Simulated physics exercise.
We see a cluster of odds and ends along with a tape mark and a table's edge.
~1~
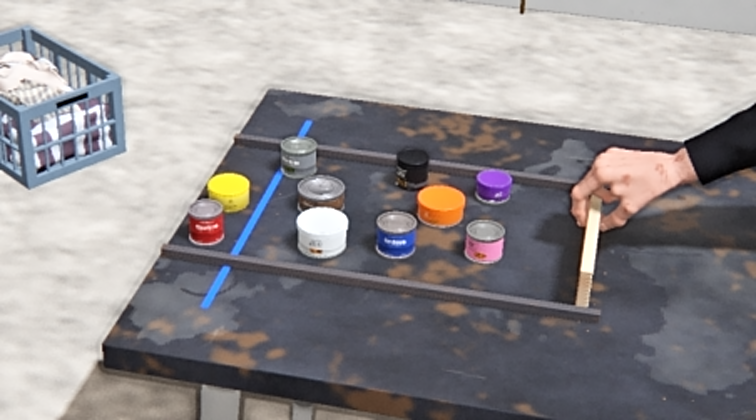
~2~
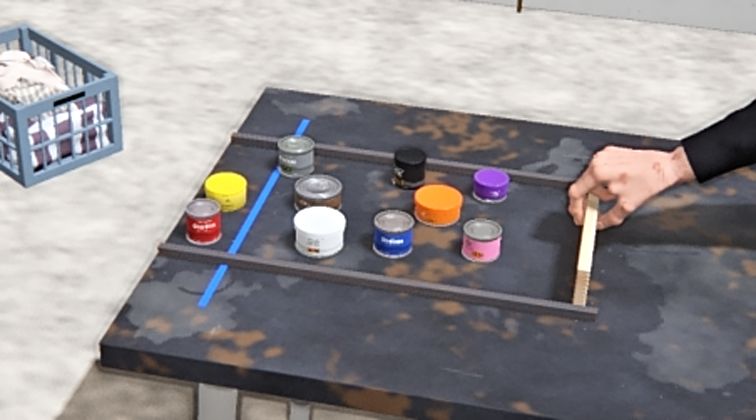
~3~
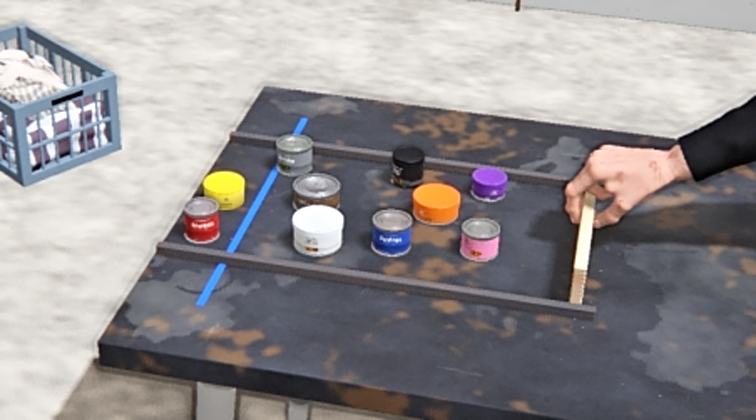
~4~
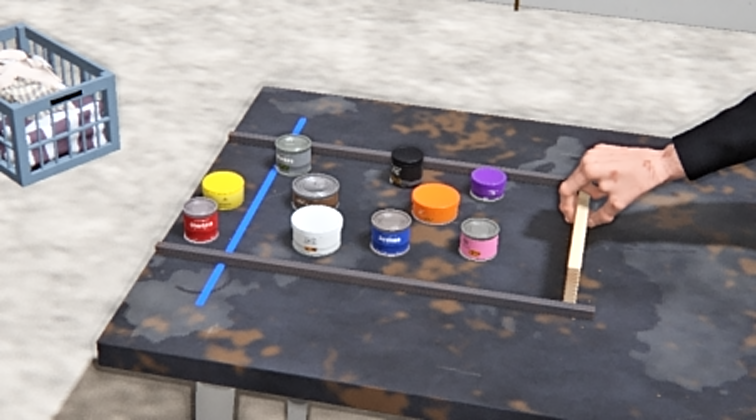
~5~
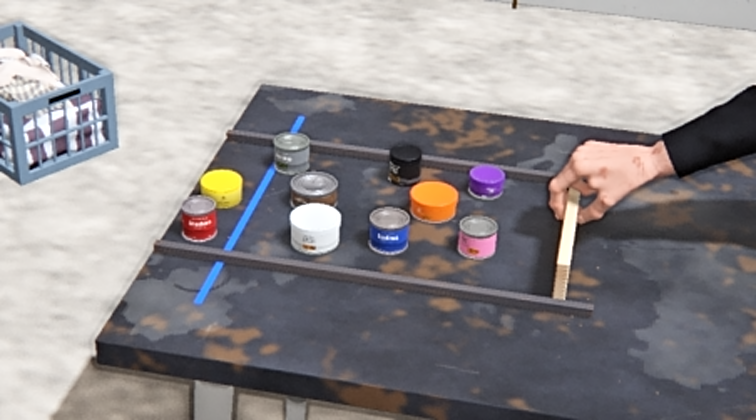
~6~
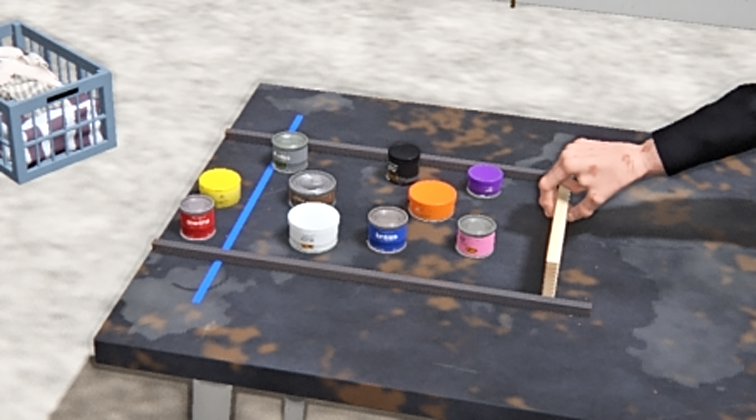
A hand in a dark sleeve holds a pale wooden board upright at the right of a dark, rust-blotched table, seen from above at an angle. Small pots and tins in red, yellow, grey, brown, white, blue, black, orange, purple and pink stand between two rails, near blue tape. The hand slides the board slightly left; the pots stay put as the view drifts very slightly.
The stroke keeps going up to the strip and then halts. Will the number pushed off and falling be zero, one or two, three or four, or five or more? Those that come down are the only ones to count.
The sweep knocks one or a pair off.
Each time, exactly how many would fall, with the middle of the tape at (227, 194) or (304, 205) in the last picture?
Down on the floor: 5 and 0.
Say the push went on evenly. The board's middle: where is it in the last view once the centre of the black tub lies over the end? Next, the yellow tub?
I'd say about (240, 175) for the first one and about (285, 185) for the second.
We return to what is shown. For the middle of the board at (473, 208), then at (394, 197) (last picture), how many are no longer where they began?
2 and 6.
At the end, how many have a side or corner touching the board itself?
Looks like 5 of them, all told.
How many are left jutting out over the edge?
Count of overhanging things: 3.
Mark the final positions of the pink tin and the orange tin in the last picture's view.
The one named first is at (236, 188), the next at (243, 170).
Soon after, none off yet; red pot at rest near (197, 218); yellow tub at rest near (220, 188); grey tin at rest near (290, 153).
At rest, the number that fall off is one or two; fallen, yellow tub.
